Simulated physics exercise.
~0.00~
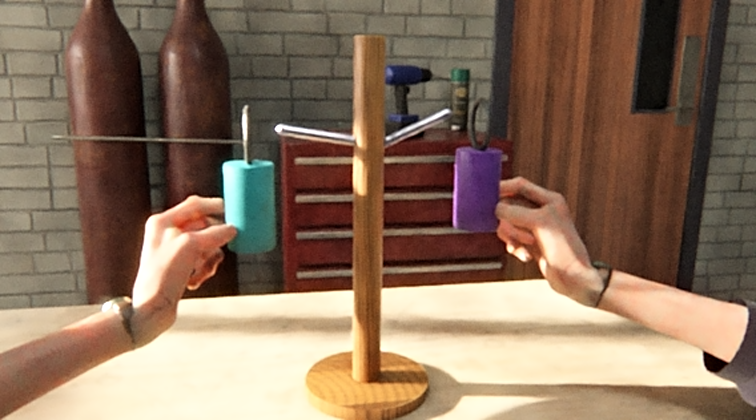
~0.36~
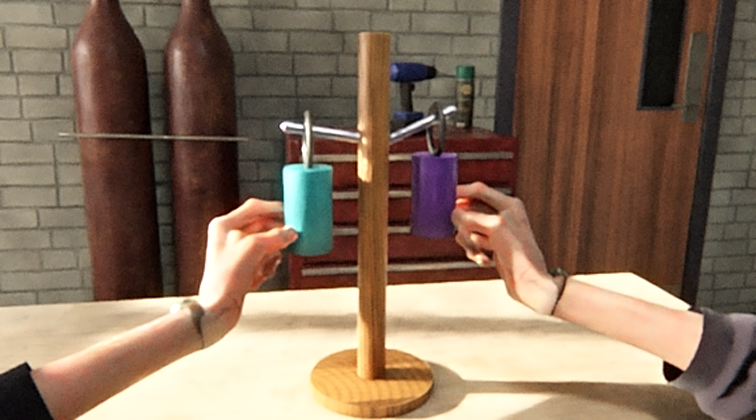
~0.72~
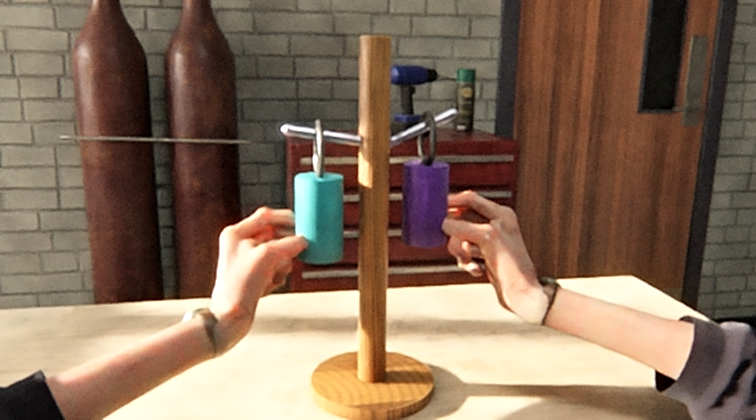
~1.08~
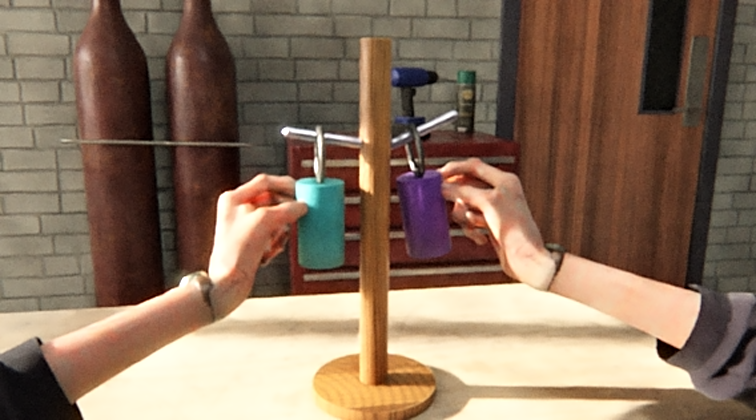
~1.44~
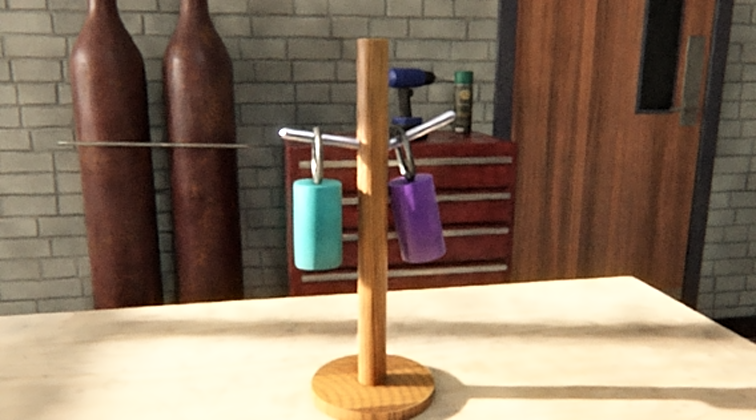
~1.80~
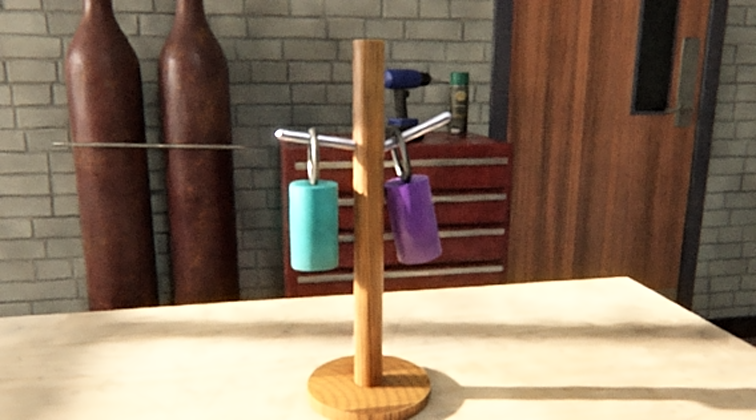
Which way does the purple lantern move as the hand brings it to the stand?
The purple lantern moves to the left, toward the post of the stand.
